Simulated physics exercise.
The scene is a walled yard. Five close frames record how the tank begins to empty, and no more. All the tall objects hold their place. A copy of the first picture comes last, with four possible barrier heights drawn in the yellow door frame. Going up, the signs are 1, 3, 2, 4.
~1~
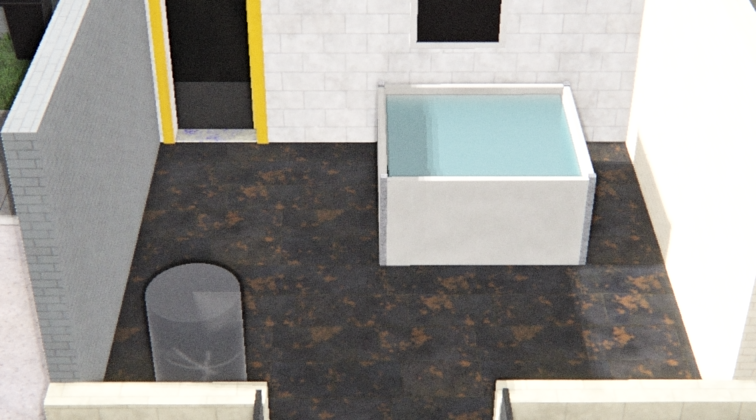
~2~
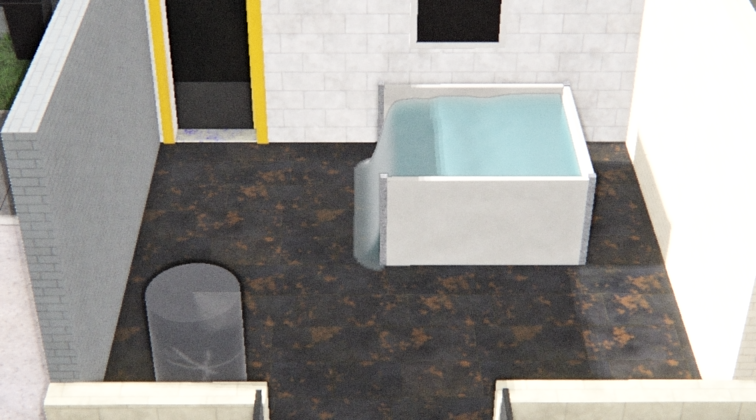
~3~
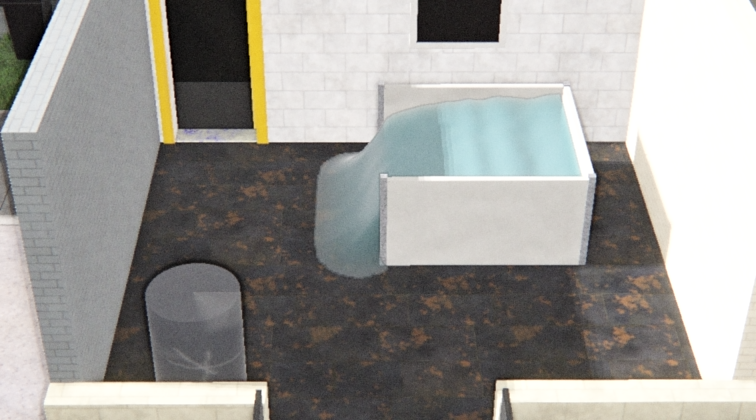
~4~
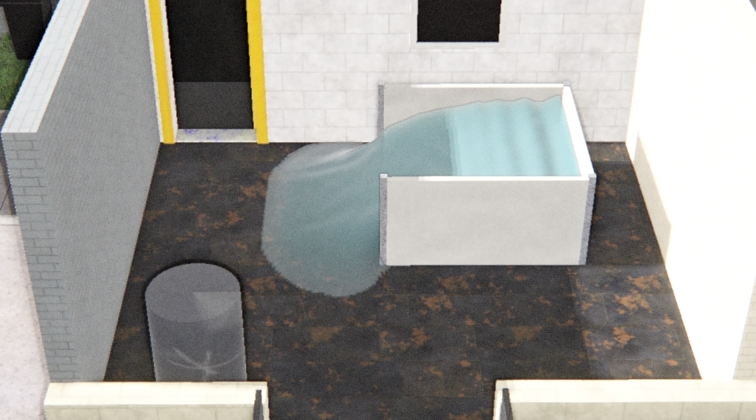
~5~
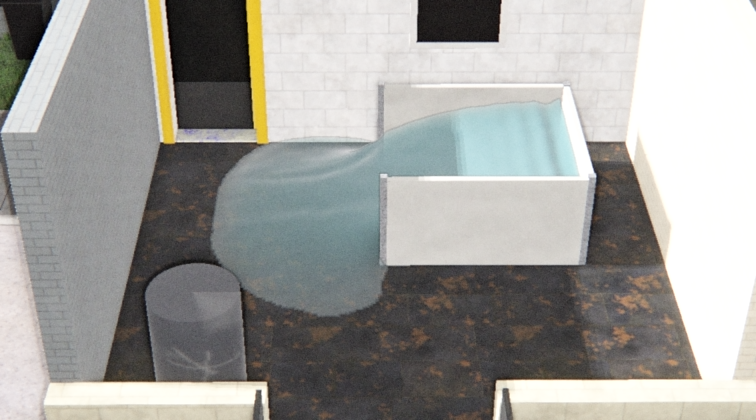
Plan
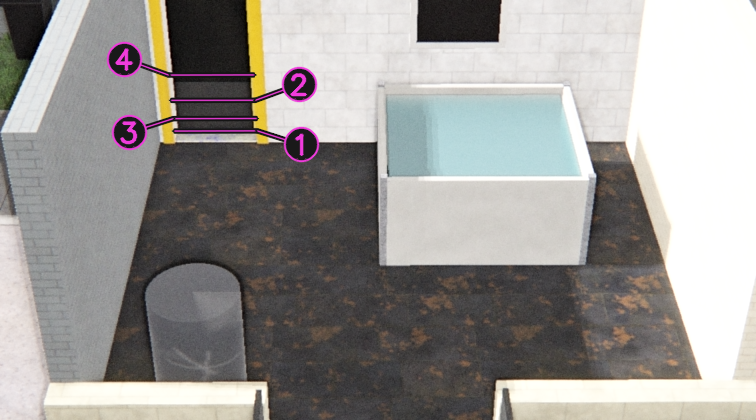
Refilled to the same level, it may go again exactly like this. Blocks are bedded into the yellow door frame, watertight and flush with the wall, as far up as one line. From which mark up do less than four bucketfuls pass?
I would pick line 2.
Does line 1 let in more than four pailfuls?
Yes.
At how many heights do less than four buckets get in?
Two of the four.
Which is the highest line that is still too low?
That is line 3.
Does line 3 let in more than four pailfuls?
Yes, it does.
On the marked copy, 1 at (215, 130); 2 at (213, 100); 3 at (214, 118); 4 at (211, 75); from the bottom up 1, 3, 2, 4.
For line 1, dozens of bucketfuls pour in.
For line 2, a splash gets over, under a bucket.
For line 3, about 9 bucketfuls get in.
For line 4, nothing gets over.
